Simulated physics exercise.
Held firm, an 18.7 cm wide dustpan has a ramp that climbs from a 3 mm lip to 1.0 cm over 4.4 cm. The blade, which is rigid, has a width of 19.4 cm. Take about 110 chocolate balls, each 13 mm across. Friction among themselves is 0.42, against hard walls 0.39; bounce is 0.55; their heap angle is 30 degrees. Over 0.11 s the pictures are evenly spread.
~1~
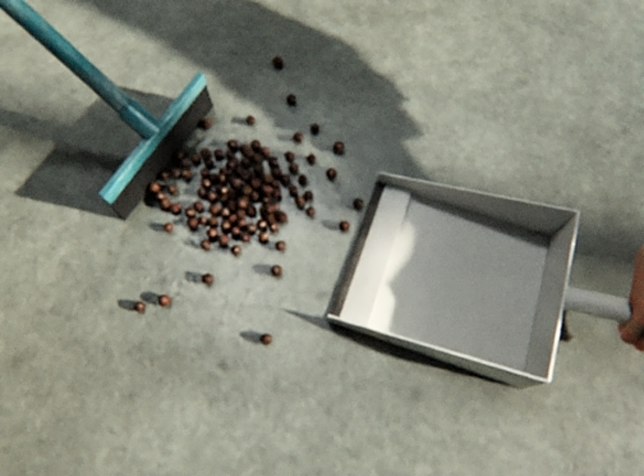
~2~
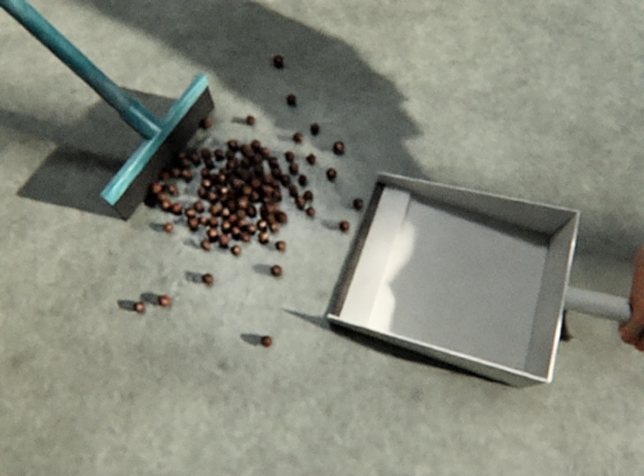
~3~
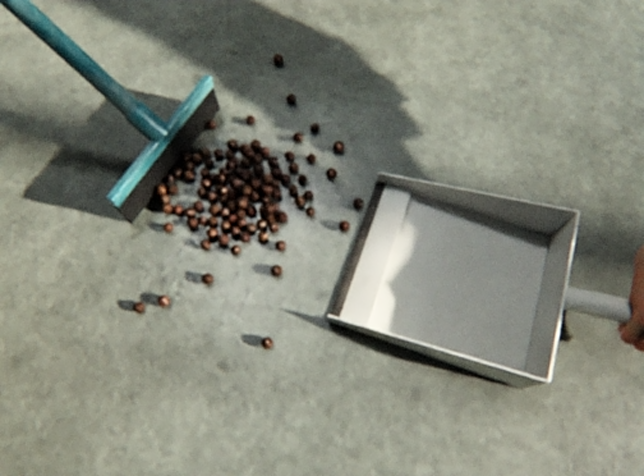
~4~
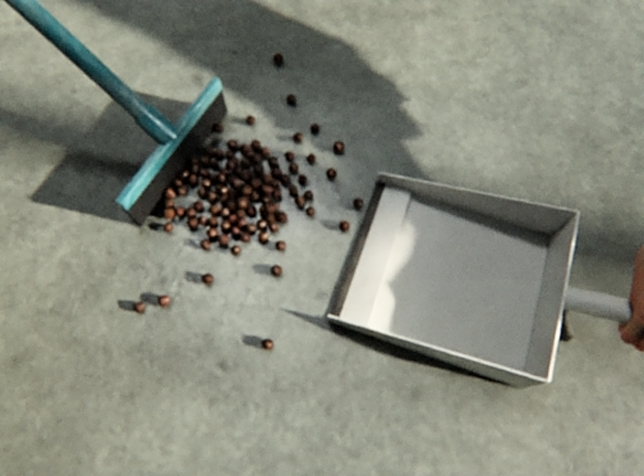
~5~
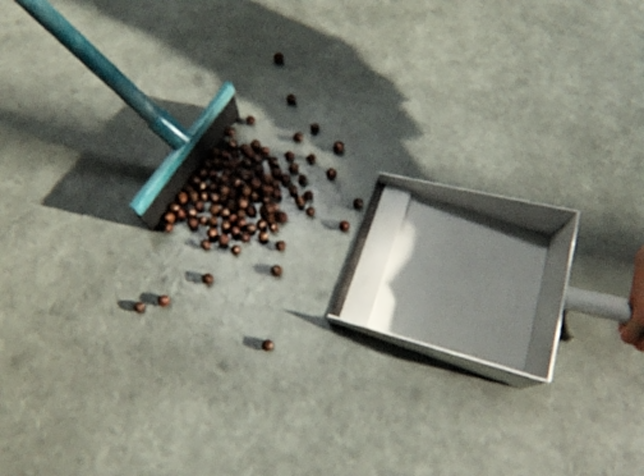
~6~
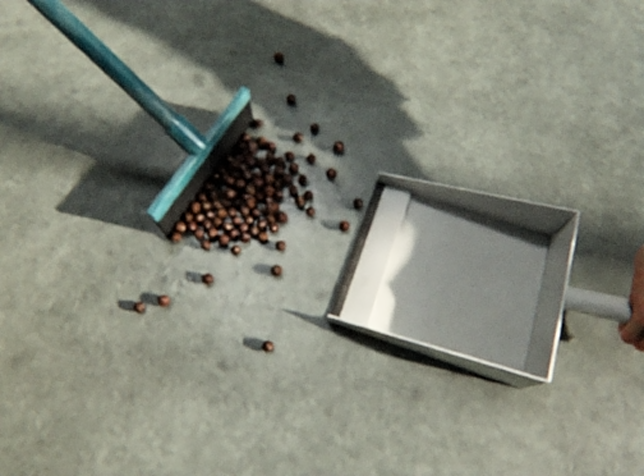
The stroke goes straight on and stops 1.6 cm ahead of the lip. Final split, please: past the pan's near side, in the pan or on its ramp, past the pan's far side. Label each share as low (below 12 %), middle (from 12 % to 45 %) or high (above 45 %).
Near side - middle; pan - middle; far side - middle.
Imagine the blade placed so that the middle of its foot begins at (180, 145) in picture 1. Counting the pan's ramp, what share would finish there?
Roughly 30 percent would end up there.
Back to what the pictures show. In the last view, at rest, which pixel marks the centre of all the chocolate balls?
My guess is close to (369, 264).
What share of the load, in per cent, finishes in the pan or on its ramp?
I'd say close to 35 per cent.
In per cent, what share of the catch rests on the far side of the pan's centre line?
Something like 50 in a hundred.
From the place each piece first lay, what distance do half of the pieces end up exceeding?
Median shift: Approx. 22 cm.
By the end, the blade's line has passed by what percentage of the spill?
About 5 percent.
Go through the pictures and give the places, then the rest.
The first picture shows blade from (108, 198) to (201, 81), moved 0.0 cm, 0 of the pieces shifted so far; middle of the pieces at (246, 188); pan at (460, 282).
The second picture shows blade from (110, 199) to (203, 82), moved 0.2 cm, 0 of the pieces shifted so far; middle of the pieces at (246, 188).
The third picture shows blade from (115, 201) to (208, 84), moved 1.0 cm, 10 of the pieces shifted so far; middle of the pieces at (246, 188).
The fourth picture shows blade from (125, 204) to (217, 87), moved 2.2 cm, 16 of the pieces shifted so far; middle of the pieces at (246, 188).
The fifth picture shows blade from (138, 209) to (229, 91), moved 3.9 cm, 25 of the pieces shifted so far; middle of the pieces at (246, 188).
The sixth picture shows blade from (155, 216) to (245, 96), moved 6.0 cm, 70 of the pieces shifted so far; middle of the pieces at (246, 196); pan at (460, 282).
Then, 0.10 s after the last picture, middle of the blade 10 cm from the lip; 0 % over the lip, far side 15 %, near side 5 %.
Then, 0.16 s after the last picture, middle of the blade 5 cm from the lip; 15 % over the lip, far side 15 %, near side 10 %.
Then, 0.36 s after the last picture, middle of the blade 3 cm from the lip; 40 % over the lip, far side 15 %, near side 15 %.
In the end, near side 15 %, pan 35 %, far side 15 %, in front of the lip or behind the blade 30 %.
